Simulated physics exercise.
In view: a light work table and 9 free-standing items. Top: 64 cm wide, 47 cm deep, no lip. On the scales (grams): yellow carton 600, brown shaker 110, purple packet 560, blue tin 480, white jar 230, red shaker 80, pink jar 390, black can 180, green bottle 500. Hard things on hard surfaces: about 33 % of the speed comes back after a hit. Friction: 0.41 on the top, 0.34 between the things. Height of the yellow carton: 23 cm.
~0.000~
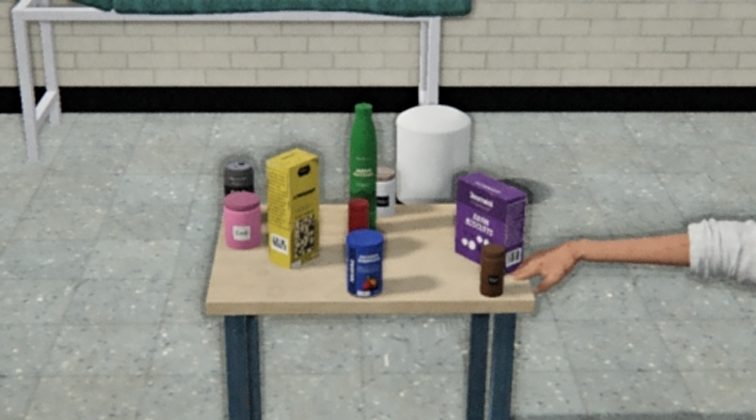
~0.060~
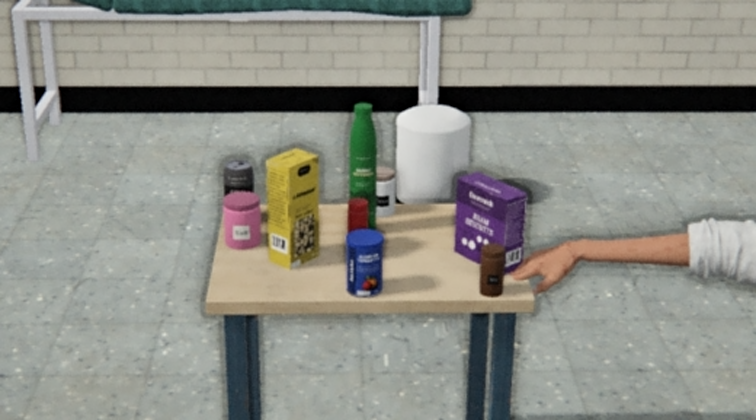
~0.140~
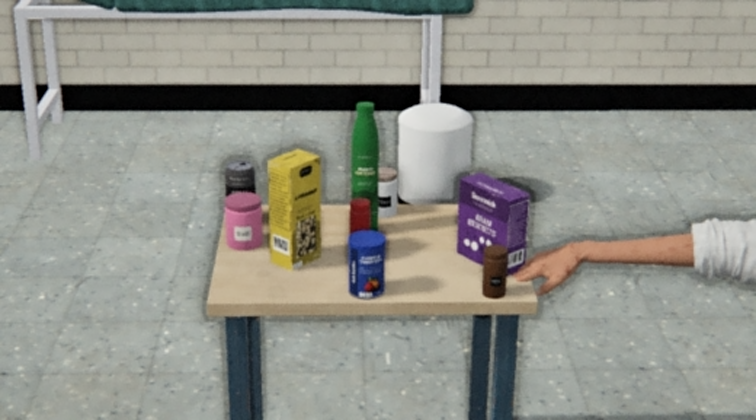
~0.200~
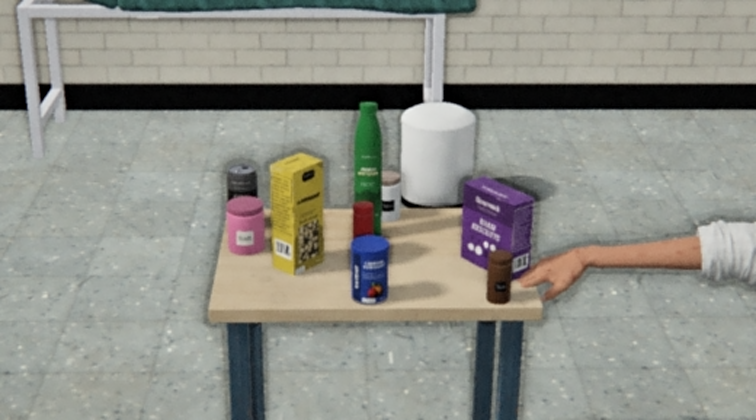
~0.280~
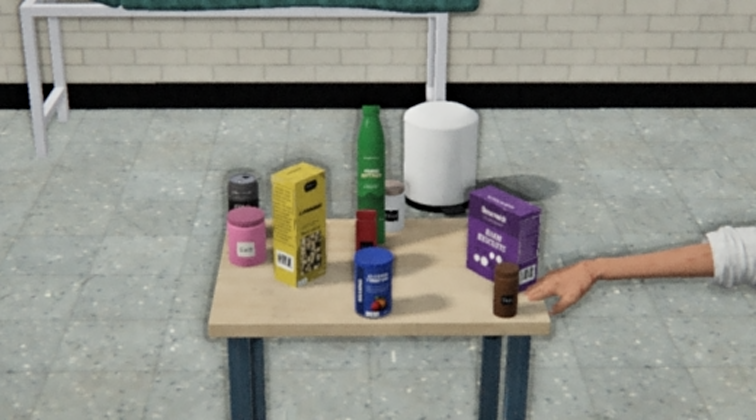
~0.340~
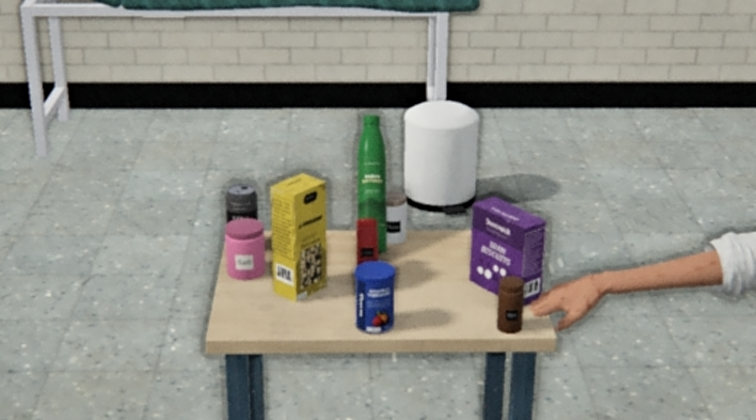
A hand reaching in from the right stayed at the edge of a small wooden table crowded with cartons, jars and a green bottle, as the table slid a short way toward the viewer.
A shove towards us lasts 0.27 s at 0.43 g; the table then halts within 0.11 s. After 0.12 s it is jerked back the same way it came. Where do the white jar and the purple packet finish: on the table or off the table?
The white jar stays on the table and the purple packet stays on the table.
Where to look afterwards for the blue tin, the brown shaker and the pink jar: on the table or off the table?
The blue tin finishes off the table; the brown shaker ends off the table; the pink jar ends on the table.
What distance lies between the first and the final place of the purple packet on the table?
Some 5 cm.
After 0.54 s, table along by 22 cm; brown shaker and blue tin now off the table; white jar leaning 47° near (391, 240); purple packet slid 6 cm near (514, 282).
After 0.84 s, table along by 5 cm; white jar on its side near (374, 245); purple packet slid 12 cm near (506, 255); red shaker on its side.
After 1.04 s, white jar on its side near (365, 226); purple packet slid 5 cm near (500, 230); red shaker on its side.
After 1.74 s, red shaker now off the table; white jar on its side near (351, 226); purple packet slid 5 cm near (500, 229).
At rest (3.1 s), off the table, brown shaker, blue tin and red shaker; tipped over on the table, yellow carton, white jar and green bottle; not toppled but over 5 cm from the start, pink jar and black can; the last one in place, give or take 5 cm. In the last view, white jar near (345, 226), purple packet near (500, 229).
